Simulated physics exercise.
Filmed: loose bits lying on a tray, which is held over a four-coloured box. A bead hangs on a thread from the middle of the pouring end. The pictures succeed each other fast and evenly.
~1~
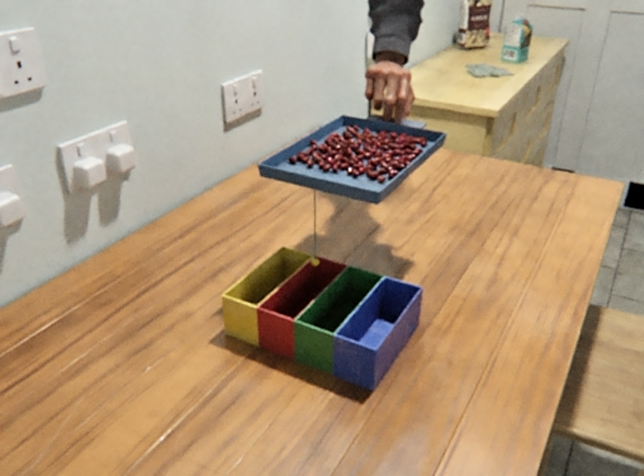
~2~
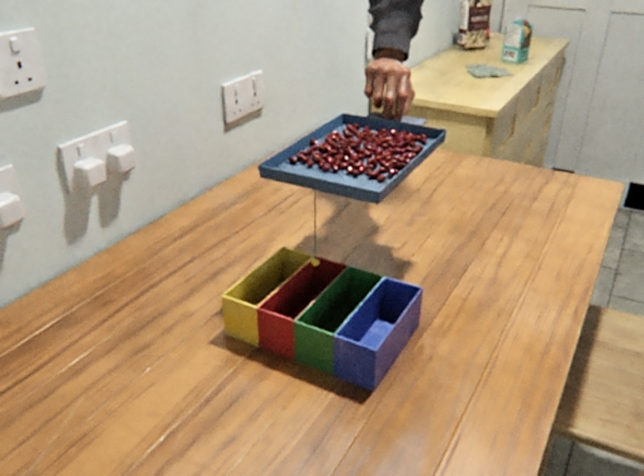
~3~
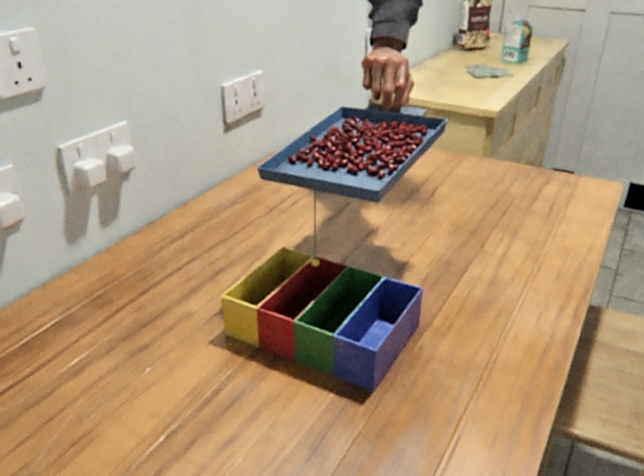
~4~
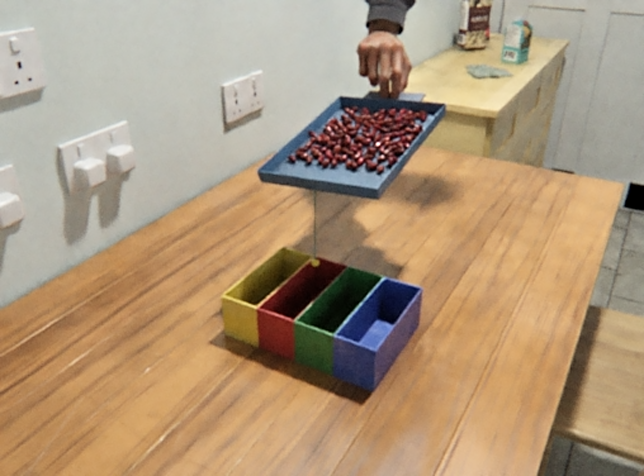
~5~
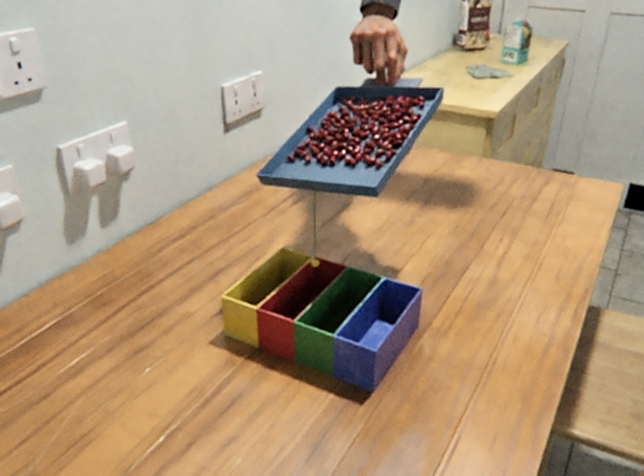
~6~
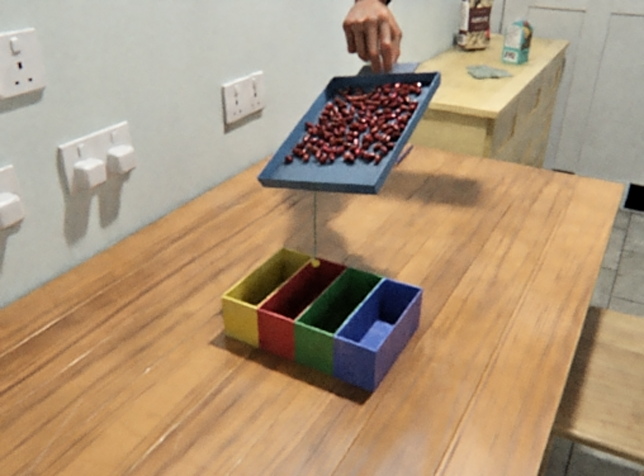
A hand held a blue tray of dark red beans above a box with yellow, red, green and blue sections, then steadily raised the far end, tilting the tray toward its near edge.
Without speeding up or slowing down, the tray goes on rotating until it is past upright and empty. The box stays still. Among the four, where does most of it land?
Mostly in the yellow cell.
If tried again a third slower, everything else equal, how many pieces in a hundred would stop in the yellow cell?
I'd expect near 50 per cent.
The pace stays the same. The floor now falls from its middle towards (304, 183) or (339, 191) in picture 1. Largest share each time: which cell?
First try: The yellow one; second try: Green.
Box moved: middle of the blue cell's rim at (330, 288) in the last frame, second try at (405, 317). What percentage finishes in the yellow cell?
Roughly 10% on the first try and 20% on the second.
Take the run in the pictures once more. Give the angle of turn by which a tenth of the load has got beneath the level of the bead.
At roughly 85°.
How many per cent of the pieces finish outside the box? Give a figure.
40 per cent.
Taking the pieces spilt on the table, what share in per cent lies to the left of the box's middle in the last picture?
Around 100 %.
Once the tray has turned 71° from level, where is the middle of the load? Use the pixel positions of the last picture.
Around (289, 162).
Soon, tray tipped steeply; nearly all on the tray; a stray few in the red cell; a small part falling or outside the box.
A while on, tray tipped past a quarter turn; a small part on the tray; about a third in the yellow cell; a small part in the red cell; about half falling or outside the box.
Towards the end, tray tipped past a quarter turn; about half in the yellow cell; a small part in the red cell; a stray few in the green cell; about a third falling or outside the box.
Finally, tray tipped past a quarter turn; about half in the yellow cell; a small part in the red cell; a stray few in the green cell; none in the blue cell; about a third outside the box.
